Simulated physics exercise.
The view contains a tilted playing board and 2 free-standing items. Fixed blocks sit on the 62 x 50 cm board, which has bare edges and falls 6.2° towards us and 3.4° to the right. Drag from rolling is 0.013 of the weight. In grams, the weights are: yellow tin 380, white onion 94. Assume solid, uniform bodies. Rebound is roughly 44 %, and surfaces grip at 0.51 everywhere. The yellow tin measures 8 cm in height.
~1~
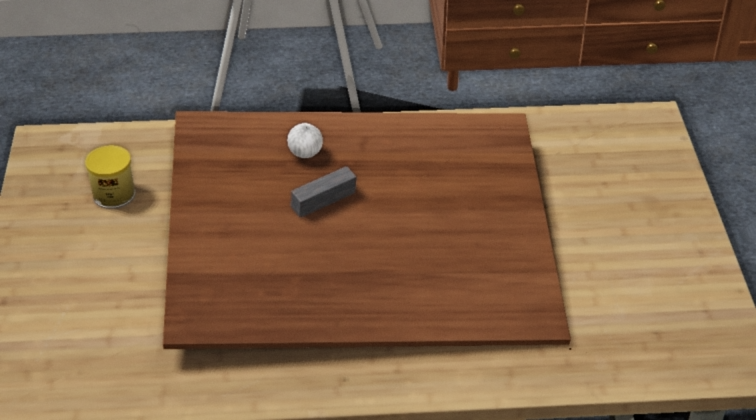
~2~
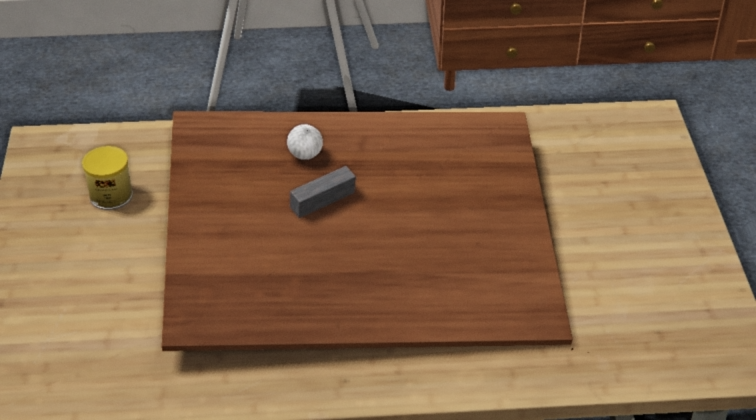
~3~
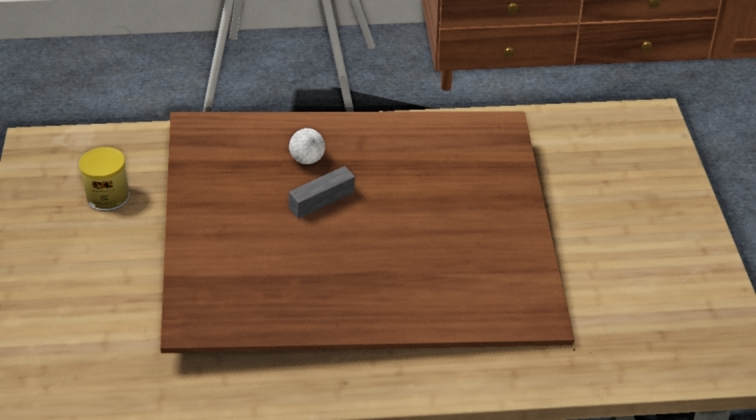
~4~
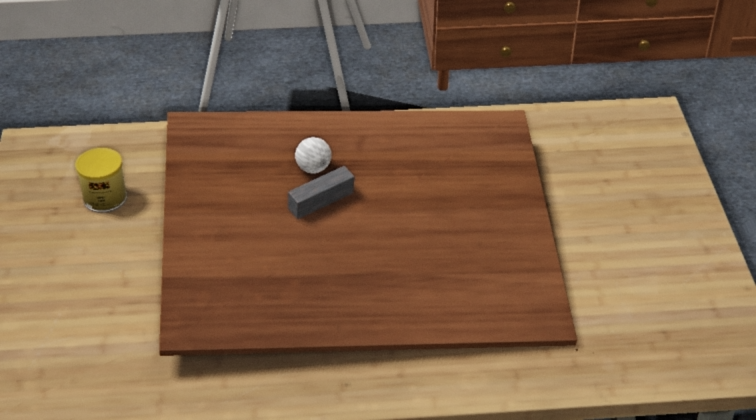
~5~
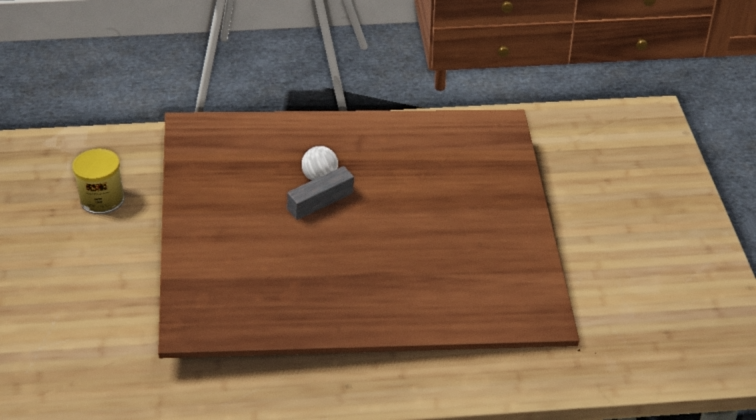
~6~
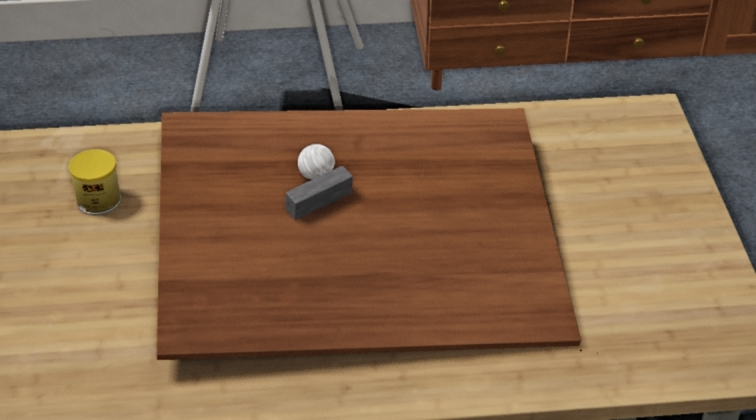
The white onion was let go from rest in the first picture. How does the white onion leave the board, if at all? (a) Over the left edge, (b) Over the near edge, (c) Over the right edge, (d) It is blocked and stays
Answer: D.
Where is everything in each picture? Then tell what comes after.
In the first frame, 40 cm of board to the near edge; white onion (305, 141); yellow tin (111, 177).
In the second frame, 40 cm of board to the near edge; white onion (305, 142); yellow tin (108, 178).
In the third frame, 39 cm of board to the near edge; white onion (307, 146); yellow tin (105, 179).
In the fourth frame, 36 cm of board to the near edge; white onion (314, 155); yellow tin (102, 180).
In the fifth frame, 34 cm of board to the near edge; white onion (320, 165); yellow tin (99, 182).
In the sixth frame, 35 cm of board to the near edge; white onion (317, 162); yellow tin (96, 182).
Then, 0.10 s on from there, 34 cm of board to the near edge; white onion near (317, 164).
Then, 0.20 s on from there, white onion resting near (315, 165).
In the end, 34 cm of board to the near edge; yellow tin under 8 cm from the start. At the end, from the last picture's camera, white onion near (317, 165).
